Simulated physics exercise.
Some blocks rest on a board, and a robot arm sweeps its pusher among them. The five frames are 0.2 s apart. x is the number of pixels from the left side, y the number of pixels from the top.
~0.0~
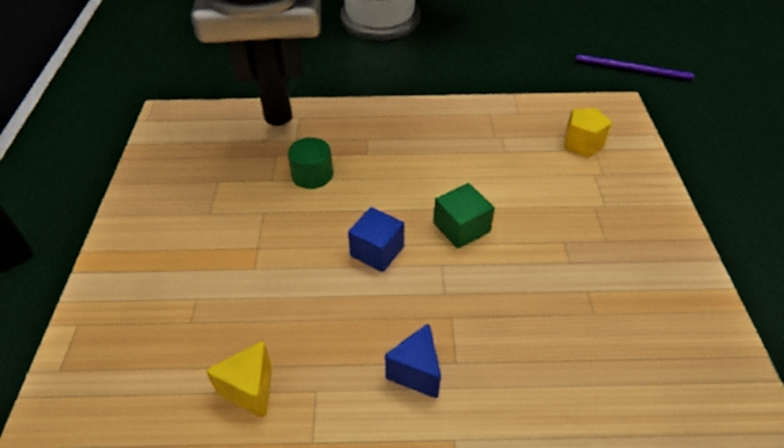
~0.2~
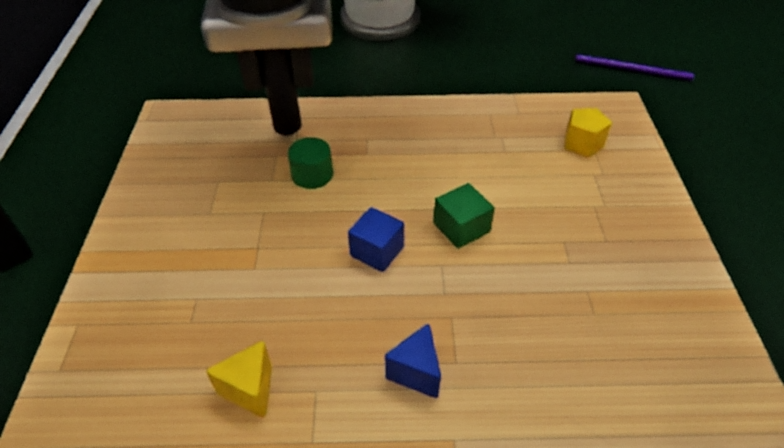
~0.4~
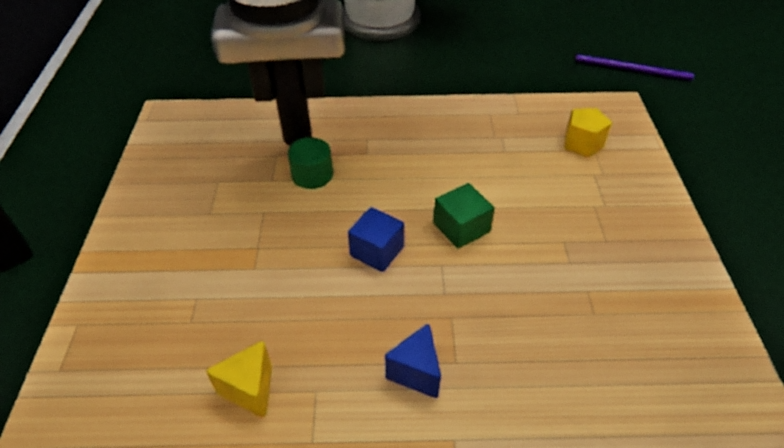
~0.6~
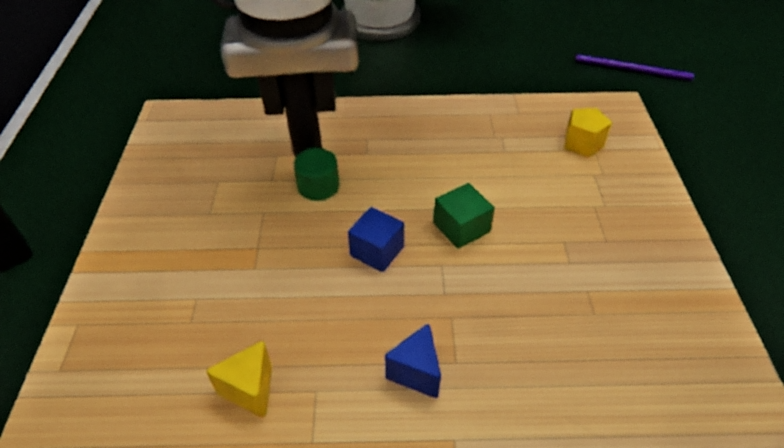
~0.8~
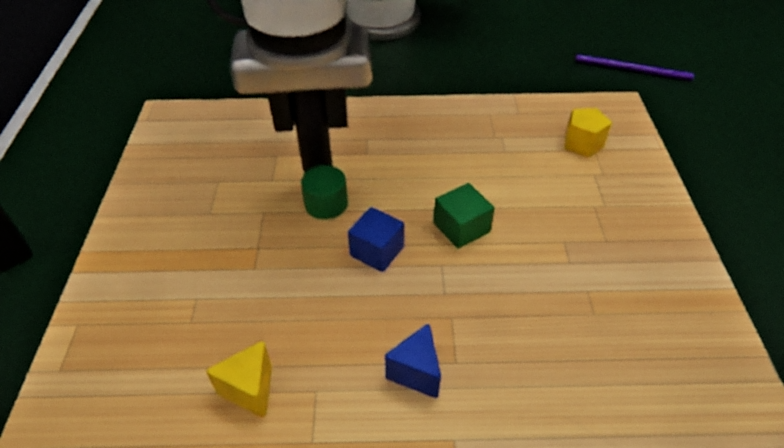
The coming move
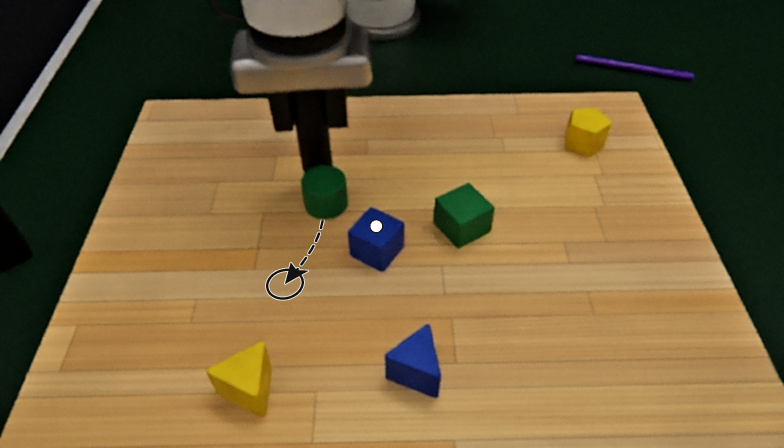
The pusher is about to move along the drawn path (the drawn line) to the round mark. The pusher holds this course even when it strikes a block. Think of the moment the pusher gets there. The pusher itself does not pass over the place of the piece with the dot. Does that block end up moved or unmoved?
The piece with the dot is moved.
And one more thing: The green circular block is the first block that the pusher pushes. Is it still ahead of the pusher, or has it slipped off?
My prediction: No longer in front.
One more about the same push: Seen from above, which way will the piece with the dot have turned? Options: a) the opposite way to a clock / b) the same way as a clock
Correct choice: A.
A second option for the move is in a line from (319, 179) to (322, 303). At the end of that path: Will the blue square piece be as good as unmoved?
Short answer: No.
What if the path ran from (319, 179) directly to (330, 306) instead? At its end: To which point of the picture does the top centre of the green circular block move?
By then it is at (369, 294).
The drawn path runs from (319, 179) via (324, 211) and (313, 247), ending at (285, 284); the dot is on the blue square piece.
On the path given first. One third of the way, pusher (322, 200); green circular block (333, 214).
Two thirds of the way, pusher (311, 236); green circular block (336, 246); blue square piece (383, 234), turned 35° anticlockwise.
At the end, pusher (282, 273); green circular block (335, 252); blue square piece (383, 234), turned 35° anticlockwise.
